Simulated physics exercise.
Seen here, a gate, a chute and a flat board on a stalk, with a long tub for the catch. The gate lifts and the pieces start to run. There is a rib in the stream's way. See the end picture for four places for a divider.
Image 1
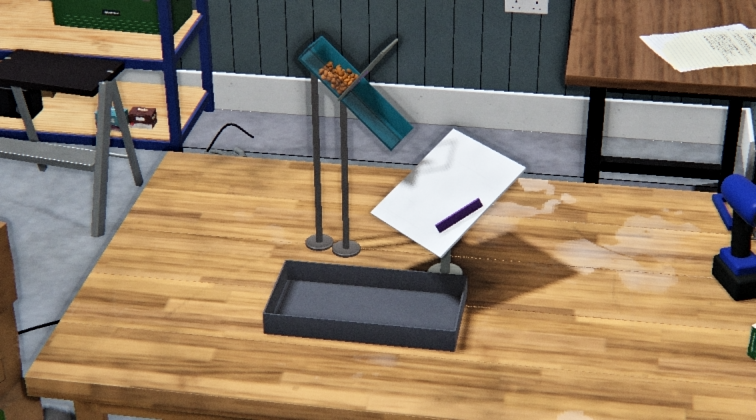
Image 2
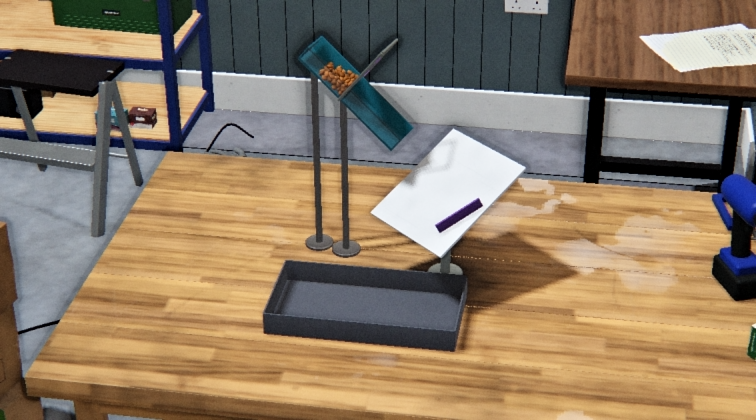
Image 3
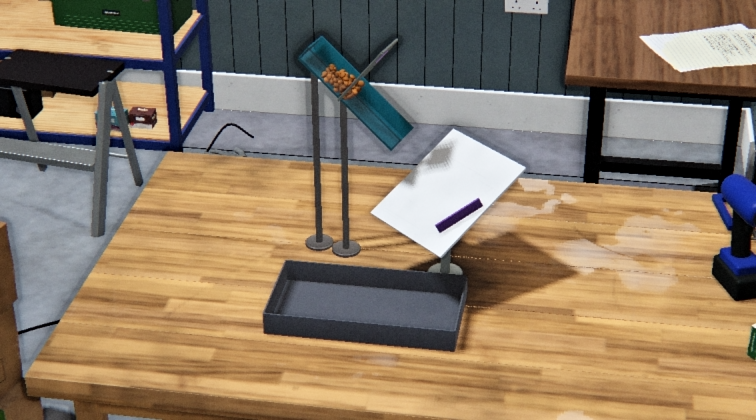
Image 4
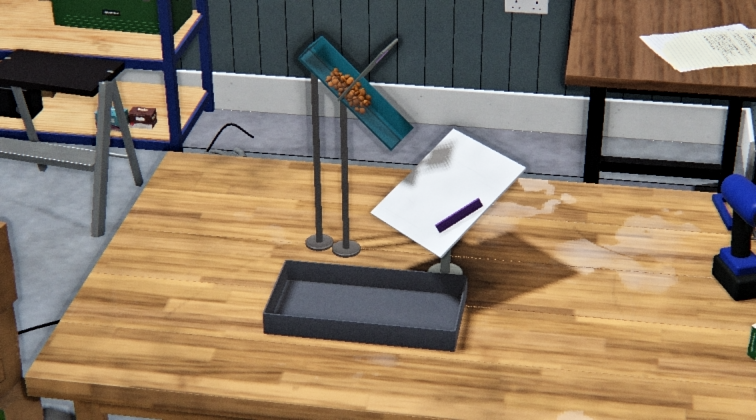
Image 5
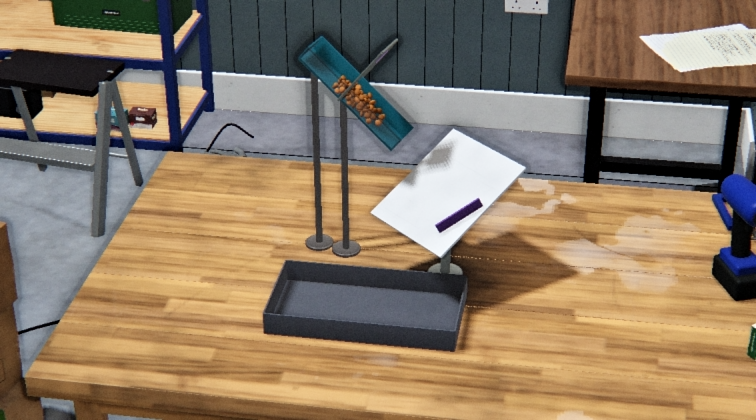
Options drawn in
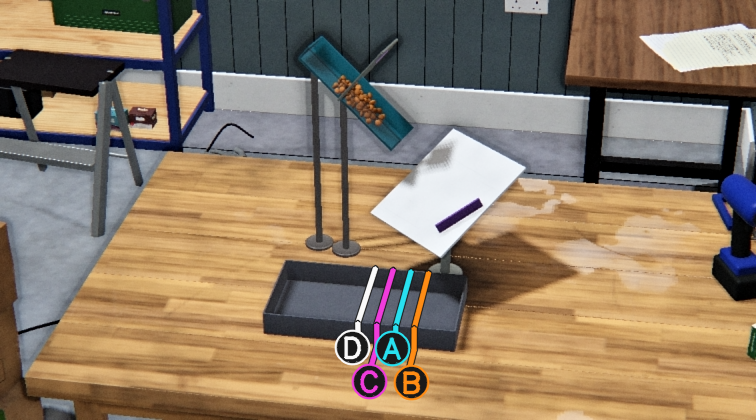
Small orange-brown pieces start bunched near the top of a tilted teal chute on two grey posts, then slide down and rightward, stretching into a longer cluster along its lower half. Below and to the right stands a tilted white board with a dark purple rib, behind an empty dark grey tub. The workshop's wooden table is seen from above by a still camera.
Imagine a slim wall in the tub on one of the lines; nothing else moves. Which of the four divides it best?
It is C.
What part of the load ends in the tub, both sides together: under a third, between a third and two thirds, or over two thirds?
Over two thirds.
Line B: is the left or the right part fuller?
Left.
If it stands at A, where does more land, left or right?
Left.
On the marked copy, line A crosses the front rim at (395, 325); line B crosses the front rim at (414, 327); line C crosses the front rim at (376, 324); line D crosses the front rim at (358, 322).
If A is chosen, of what is caught, most on the left of the divider, a small part on the right.
If B is chosen, of what is caught, nearly all on the left of the divider, a stray few on the right.
If C is chosen, of what is caught, about half on the left of the divider, about half on the right.
If D is chosen, of what is caught, a small part on the left of the divider, most on the right.
